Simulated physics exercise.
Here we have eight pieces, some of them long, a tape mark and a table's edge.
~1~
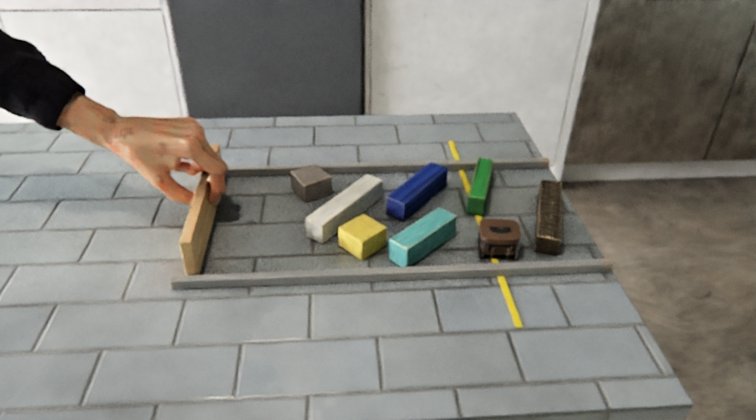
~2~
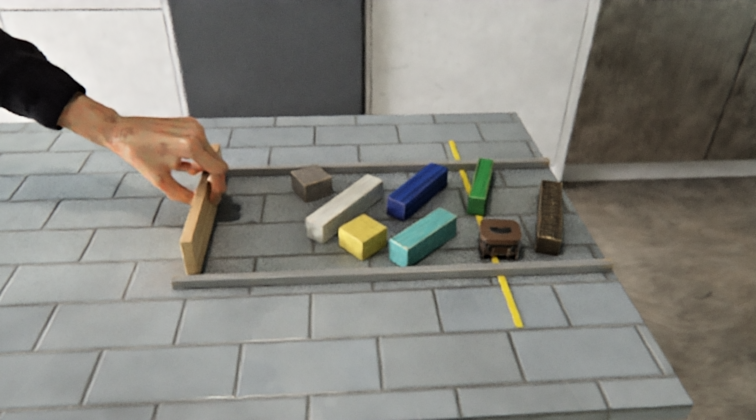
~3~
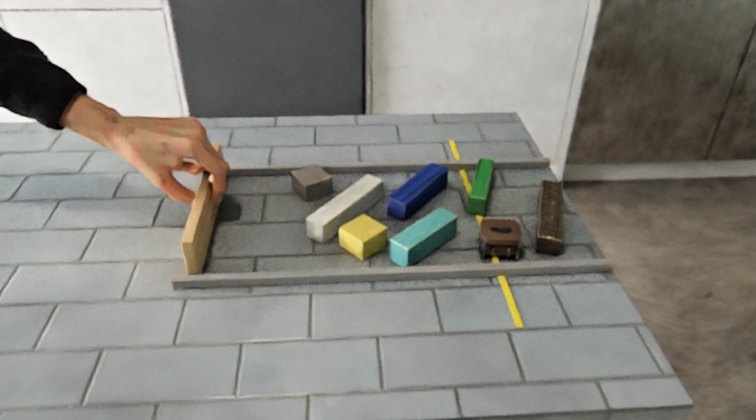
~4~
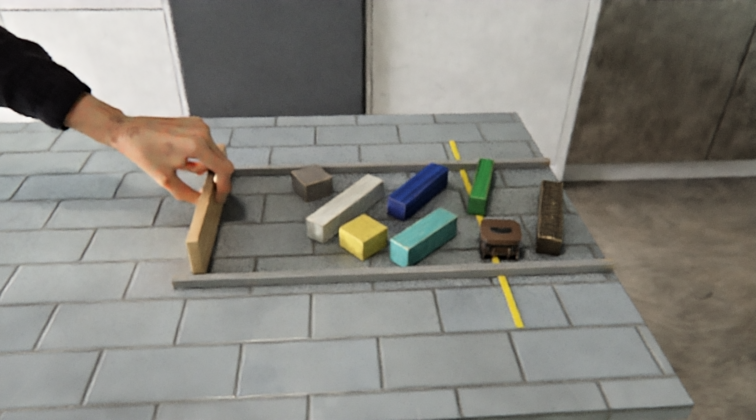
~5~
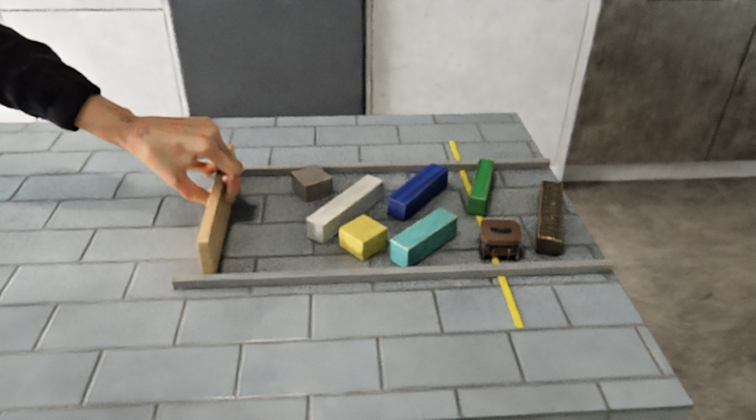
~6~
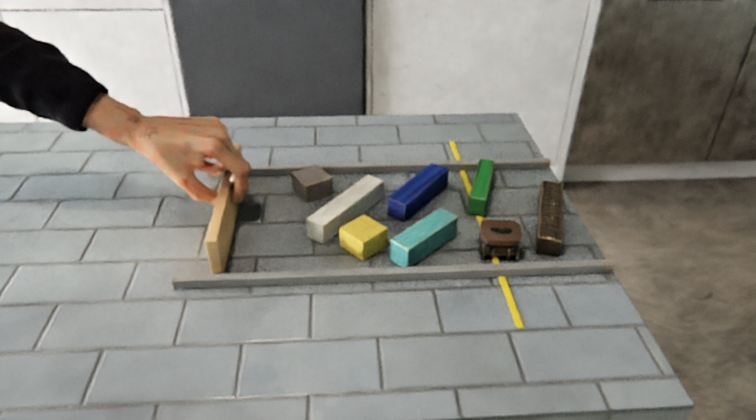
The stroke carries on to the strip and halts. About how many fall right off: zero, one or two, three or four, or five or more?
In the end the number that fall off is one or two.
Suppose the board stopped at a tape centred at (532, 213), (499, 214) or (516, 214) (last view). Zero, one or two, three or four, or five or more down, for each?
In that order: More than four; just one or two; 3 or 4.
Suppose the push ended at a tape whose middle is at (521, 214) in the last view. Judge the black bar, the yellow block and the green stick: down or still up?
The black bar is lost; the yellow block survives; the green stick tumbles off.
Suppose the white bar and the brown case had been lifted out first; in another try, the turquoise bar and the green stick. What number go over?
First 0, then 0.
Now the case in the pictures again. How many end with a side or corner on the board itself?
The number is 3.
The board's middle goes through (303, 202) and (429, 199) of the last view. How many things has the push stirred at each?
The counts are 1 and 8.
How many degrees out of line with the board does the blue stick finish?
Roughly 25° out of line.
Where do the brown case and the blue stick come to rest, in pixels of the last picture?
About (584, 245), and the other about (532, 199).
Soon after, none off yet; black bar at rest near (550, 216); green stick at rest near (481, 186); brown case at rest near (500, 240).
After that, none off yet; black bar displaced a little near (566, 217); green stick displaced a little near (523, 192); brown case displaced about its own width near (547, 243).
In the end, the number that fall off is one or two; gone, black bar.
